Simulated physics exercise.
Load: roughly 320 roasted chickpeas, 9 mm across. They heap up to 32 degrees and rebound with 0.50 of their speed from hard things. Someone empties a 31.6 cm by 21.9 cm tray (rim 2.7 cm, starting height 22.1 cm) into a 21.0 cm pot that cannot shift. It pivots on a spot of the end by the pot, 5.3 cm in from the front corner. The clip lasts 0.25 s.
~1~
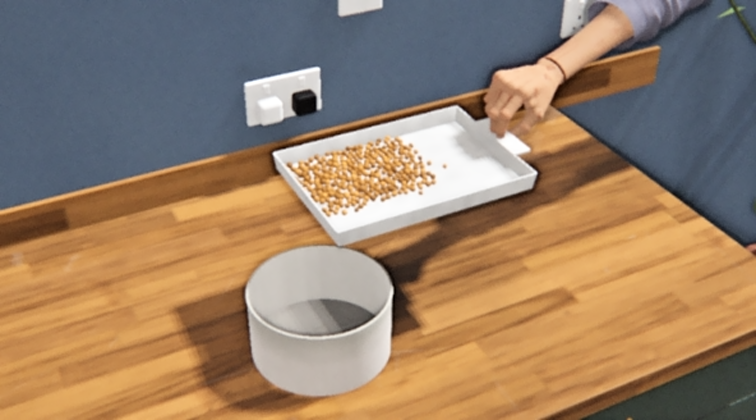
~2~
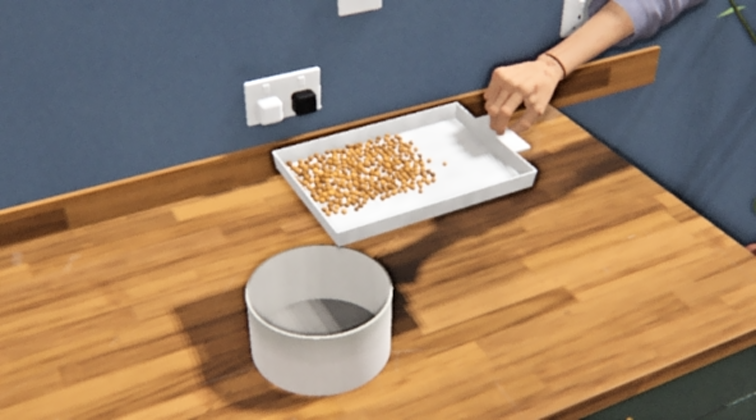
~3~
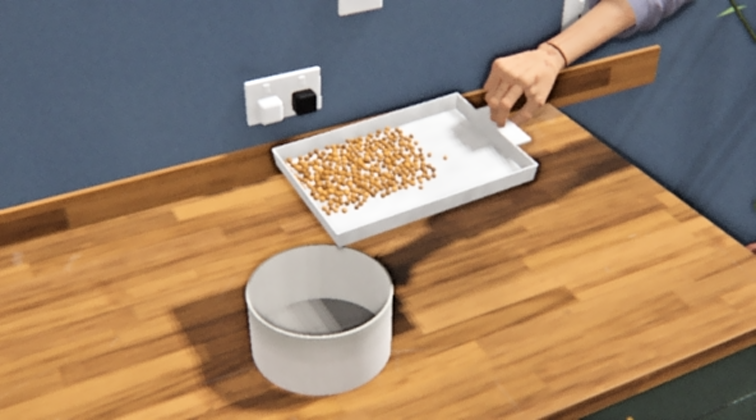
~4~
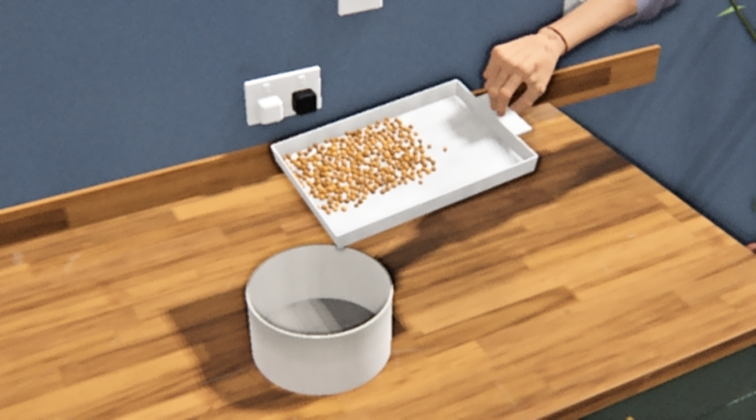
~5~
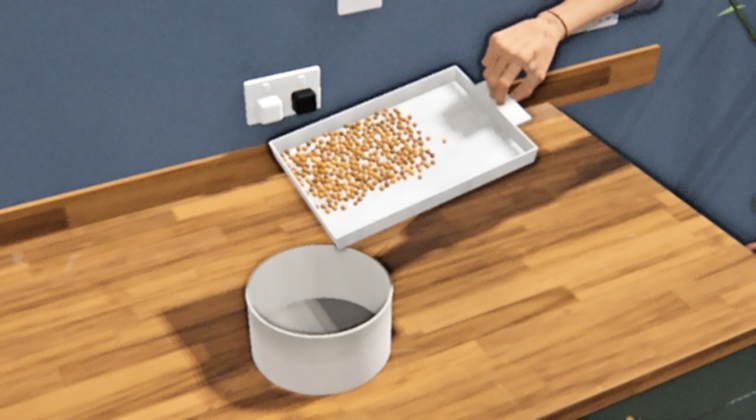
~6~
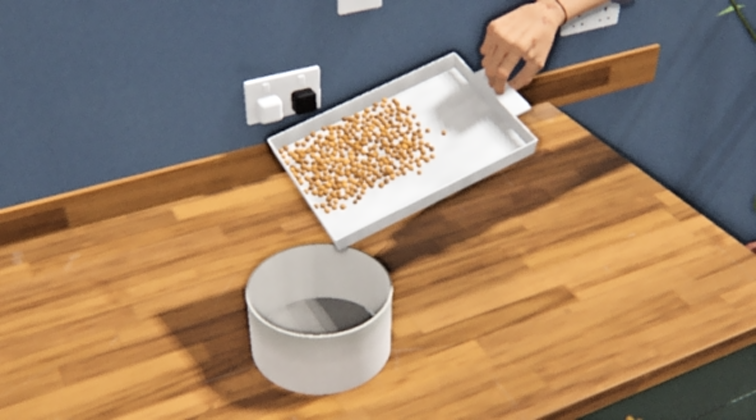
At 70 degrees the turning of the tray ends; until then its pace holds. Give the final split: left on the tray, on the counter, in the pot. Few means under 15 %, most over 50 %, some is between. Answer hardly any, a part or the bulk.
Left on the tray: The bulk; on the counter: Hardly any; in the pot: Hardly any.
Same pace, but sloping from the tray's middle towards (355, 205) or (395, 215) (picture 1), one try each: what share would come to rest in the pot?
Some 0 and 25 per cent.
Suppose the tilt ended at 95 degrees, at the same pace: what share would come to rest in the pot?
In that case some 90 per cent.
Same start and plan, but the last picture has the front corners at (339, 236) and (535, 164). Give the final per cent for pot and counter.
Pot 5, counter 0.
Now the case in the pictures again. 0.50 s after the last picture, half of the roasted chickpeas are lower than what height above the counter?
Some 28 cm.
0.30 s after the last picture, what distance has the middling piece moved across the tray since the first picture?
Roughly 5 cm.
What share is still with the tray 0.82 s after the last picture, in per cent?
About 95 per cent.
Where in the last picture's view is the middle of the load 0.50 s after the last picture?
Around (335, 180).
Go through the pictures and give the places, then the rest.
The first picture shows tray tilt 0 degrees, front corners at (339, 230) and (533, 173); middle of the pieces at (360, 175); pot at (319, 289).
The second picture shows tray tilt 1 degrees, front corners at (339, 230) and (533, 170); middle of the pieces at (359, 173).
The third picture shows tray tilt 4 degrees, front corners at (339, 232) and (534, 164), lowest corner left front; middle of the pieces at (360, 169).
The fourth picture shows tray tilt 8 degrees, front corners at (338, 234) and (534, 156), lowest corner left front; middle of the pieces at (359, 164).
The fifth picture shows tray tilt 13 degrees, front corners at (337, 236) and (534, 147), lowest corner left front; middle of the pieces at (358, 159).
The sixth picture shows tray tilt 17 degrees, front corners at (337, 238) and (534, 140), lowest corner left front; middle of the pieces at (357, 154); pot at (319, 287).
Then, 0.30 s after the last picture, tilt 43 degrees; the tray holds 100 %, the pot 0 %.
Then, 0.50 s after the last picture, tilt 60 degrees; the tray holds 100 %, the pot 0 %.
Then, 0.82 s after the last picture, tilt 70 degrees; the tray holds 95 %, the pot 5 %.
In the end, tray 90 %, counter 0 %, pot 5 %.
